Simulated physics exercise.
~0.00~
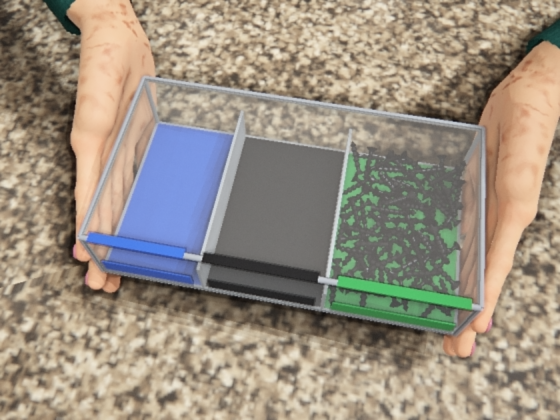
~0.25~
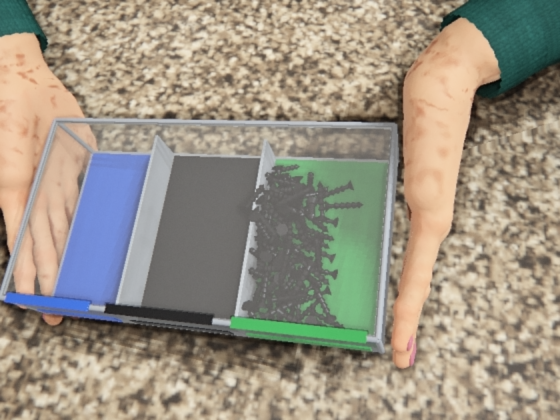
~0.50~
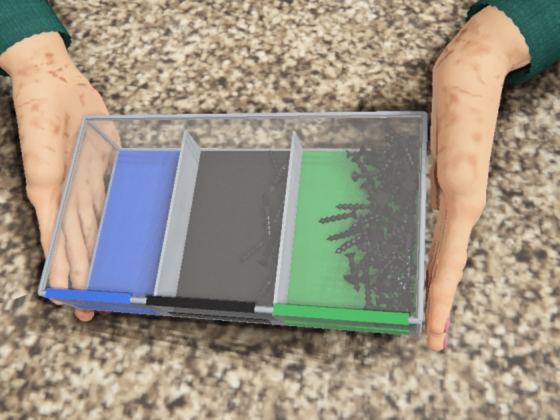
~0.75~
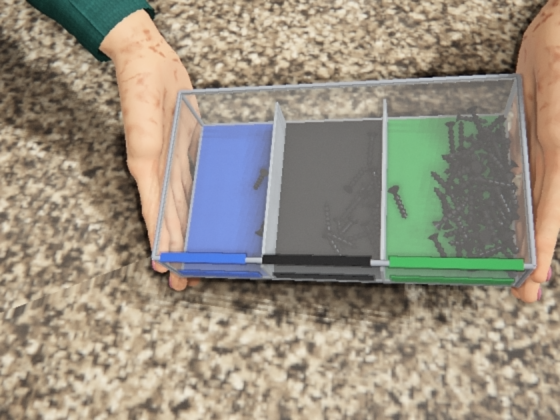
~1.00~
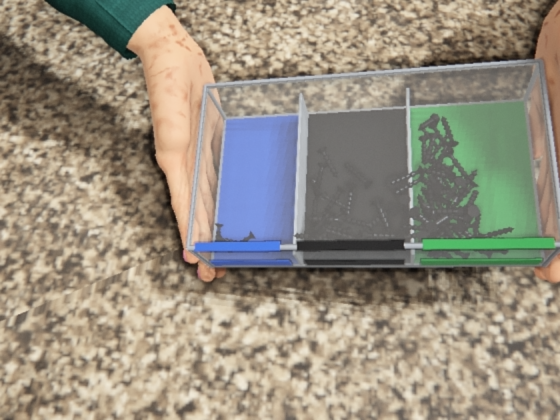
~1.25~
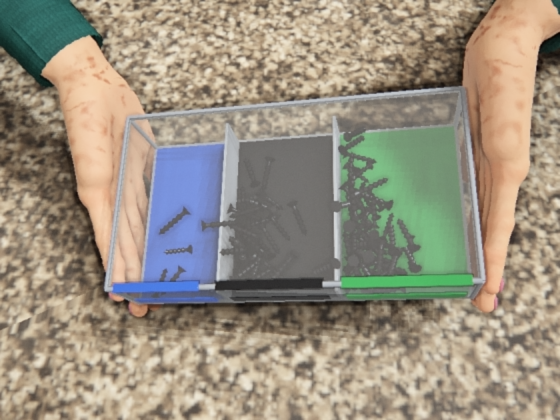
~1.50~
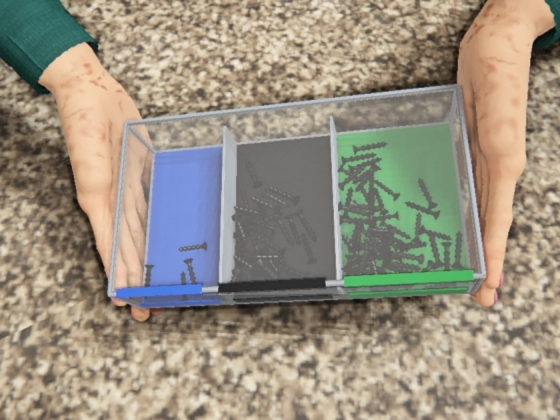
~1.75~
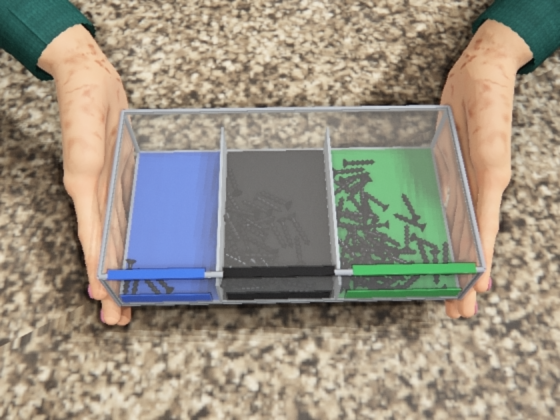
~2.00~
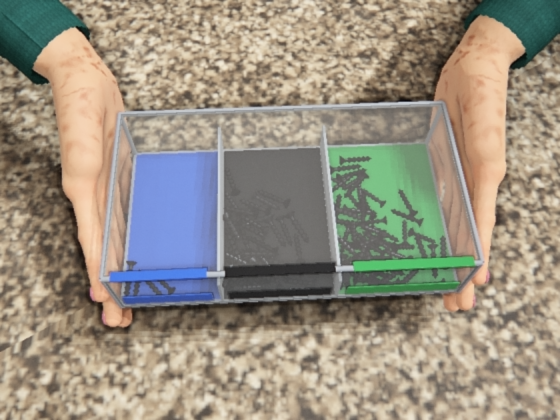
Above a speckled stone surface, two hands hold a clear lidded box with blue, black and green compartments, shaking and tilting it as dark screws spread leftward from the green section, then levelling it with most screws in green, some in black and a few in blue.
